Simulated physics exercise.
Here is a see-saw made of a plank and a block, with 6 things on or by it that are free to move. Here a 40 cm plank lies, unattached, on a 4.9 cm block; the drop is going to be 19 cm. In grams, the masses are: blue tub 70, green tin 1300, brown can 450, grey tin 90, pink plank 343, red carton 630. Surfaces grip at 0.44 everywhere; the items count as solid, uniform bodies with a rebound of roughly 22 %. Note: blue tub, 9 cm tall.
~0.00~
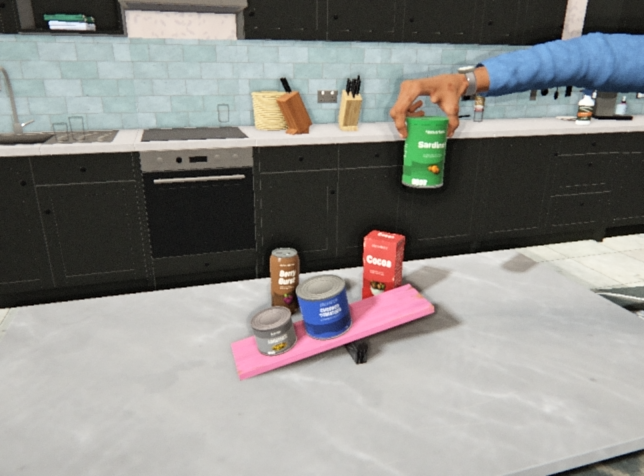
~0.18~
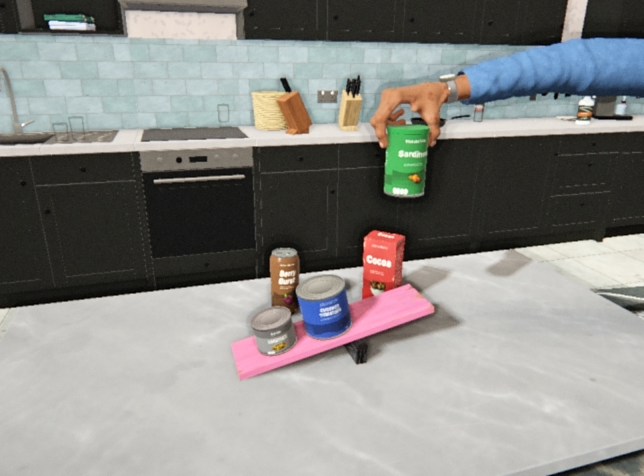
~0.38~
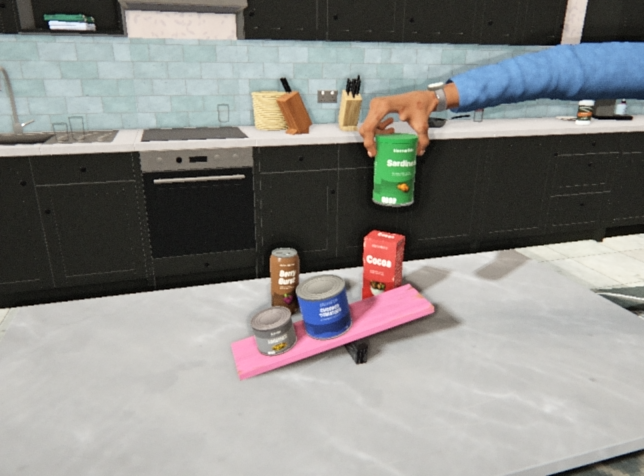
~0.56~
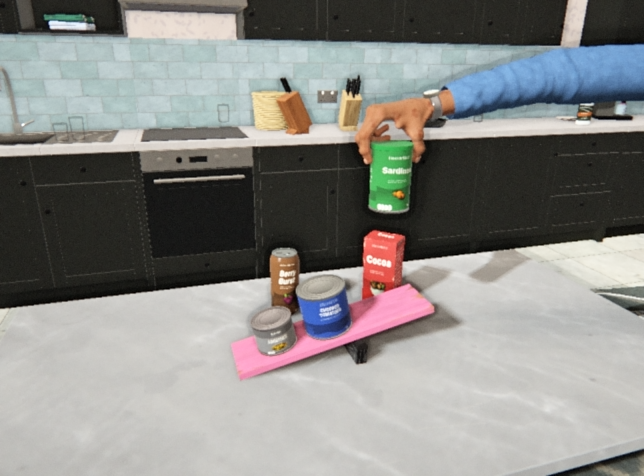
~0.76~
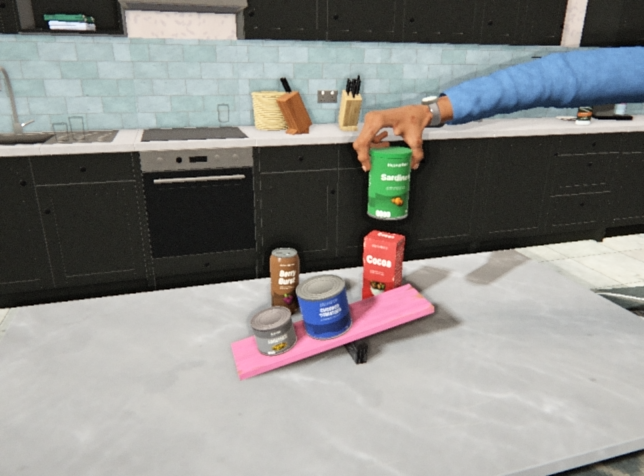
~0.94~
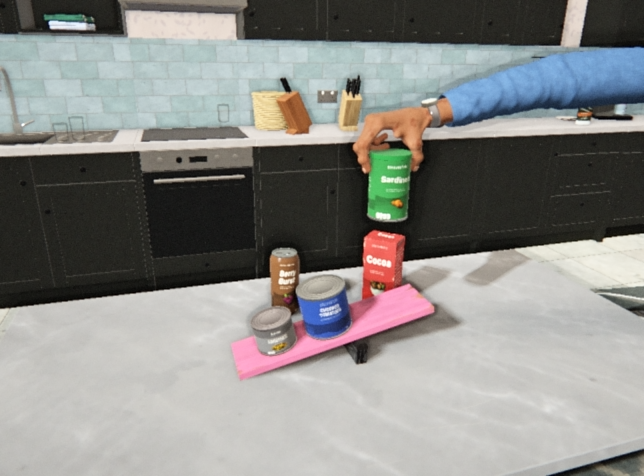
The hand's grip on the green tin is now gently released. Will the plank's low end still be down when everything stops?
No, it ends up raised.
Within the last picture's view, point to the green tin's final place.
Roughly (430, 308).
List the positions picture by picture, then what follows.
In the first picture, 9 cm from its drop point; green tin (425, 151); blue tub (324, 307).
In the second picture, 6 cm from its drop point; green tin (406, 160); grey tin (274, 331).
In the third picture, 3 cm from its drop point; green tin (395, 169); red carton (383, 269).
In the fourth picture, 2 cm from its drop point; green tin (391, 176); brown can (285, 283).
In the fifth picture, held still over the plank; green tin (389, 183); pink plank (332, 328).
In the sixth picture, held still over the plank; green tin (389, 185); blue tub (324, 307).
Around 1.24 s, plank at 20°, tipped the other way; green tin at 5° to upright near (385, 290); grey tin at 36° to upright; blue tub at 34° to upright.
Around 1.54 s, plank at 19°, tipped the other way; green tin on its side near (431, 308); grey tin upside down; blue tub on its side.
Around 1.84 s, plank at 19°, tipped the other way; green tin on its side near (435, 313); blue tub on its side; grey tin upside down.
Around 2.44 s, plank at 19°, tipped the other way; green tin on its side near (435, 313); blue tub on its side; grey tin on its side.
Finally (4.0 s), plank at 19°, tipped the other way; on their side or leaning hard on the table or plank, blue tub, green tin and grey tin; the other 3 still in place (within 4 cm). Final places as that camera would see them, green tin near (430, 308). The plank tips across.
